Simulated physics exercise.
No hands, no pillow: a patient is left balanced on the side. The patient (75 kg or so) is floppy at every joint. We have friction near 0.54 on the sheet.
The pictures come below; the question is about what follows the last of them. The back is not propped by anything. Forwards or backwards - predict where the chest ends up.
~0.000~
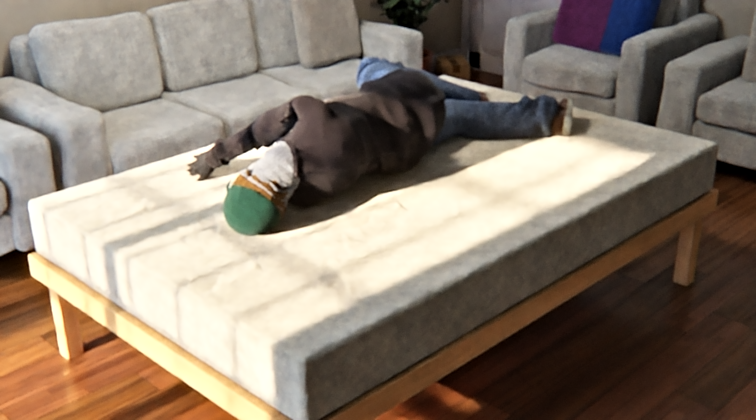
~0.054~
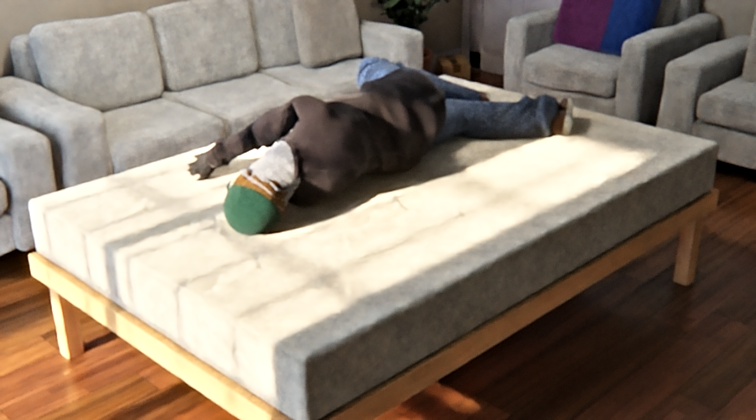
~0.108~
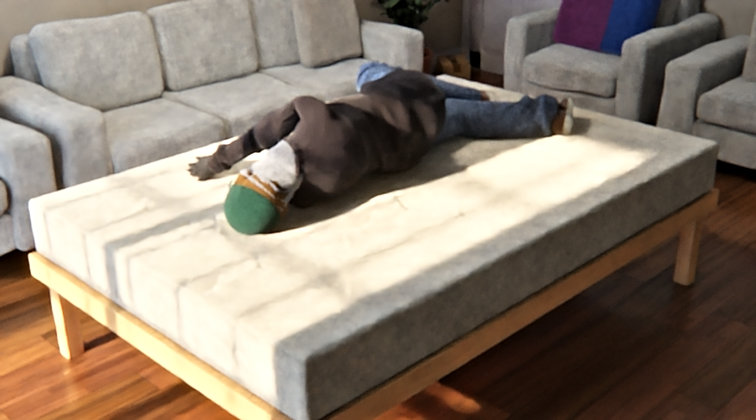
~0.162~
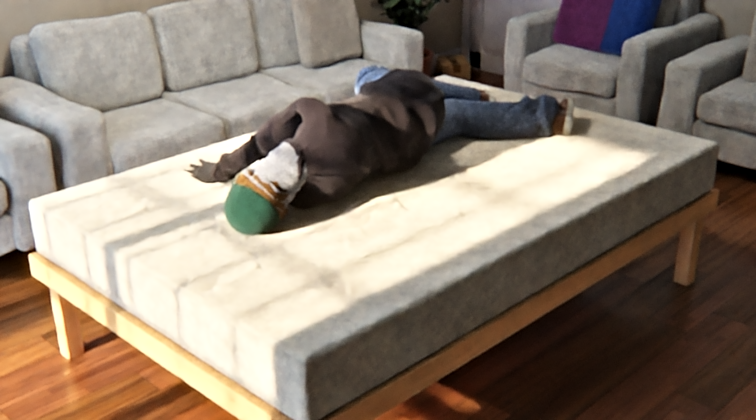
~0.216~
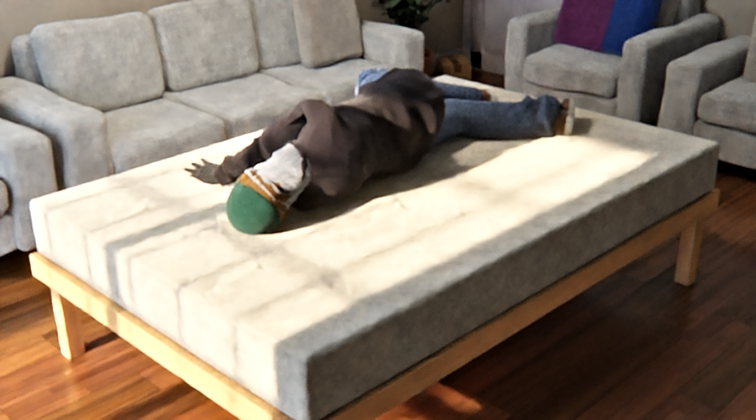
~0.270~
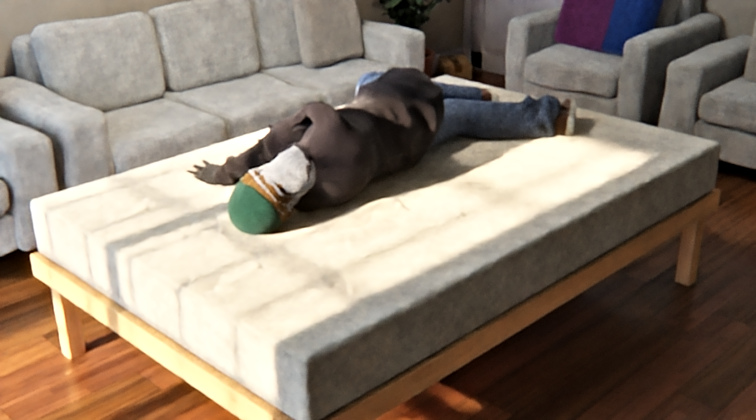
Watch it slump rearwards.
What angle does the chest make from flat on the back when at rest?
Around 60 degrees from flat on the back.
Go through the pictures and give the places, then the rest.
In the first picture, chest (316, 152); shoulders at 75°.
In the second picture, chest (316, 152); shoulders at 75°.
In the third picture, chest (317, 154); shoulders at 75°.
In the fourth picture, chest (318, 156); shoulders at 75°.
In the fifth picture, chest (321, 158); shoulders at 75°.
In the sixth picture, chest (325, 160); shoulders at 70°.
After 0.54 s the chest is turned 65° from lying flat on the back, near (333, 165) in the last picture's view.
After 0.94 s the chest is turned 60° from lying flat on the back, near (337, 167) in the last picture's view.
After 1.54 s the chest is turned 60° from lying flat on the back, near (338, 167) in the last picture's view.
Final state at 3.5 s, chest sinks back.
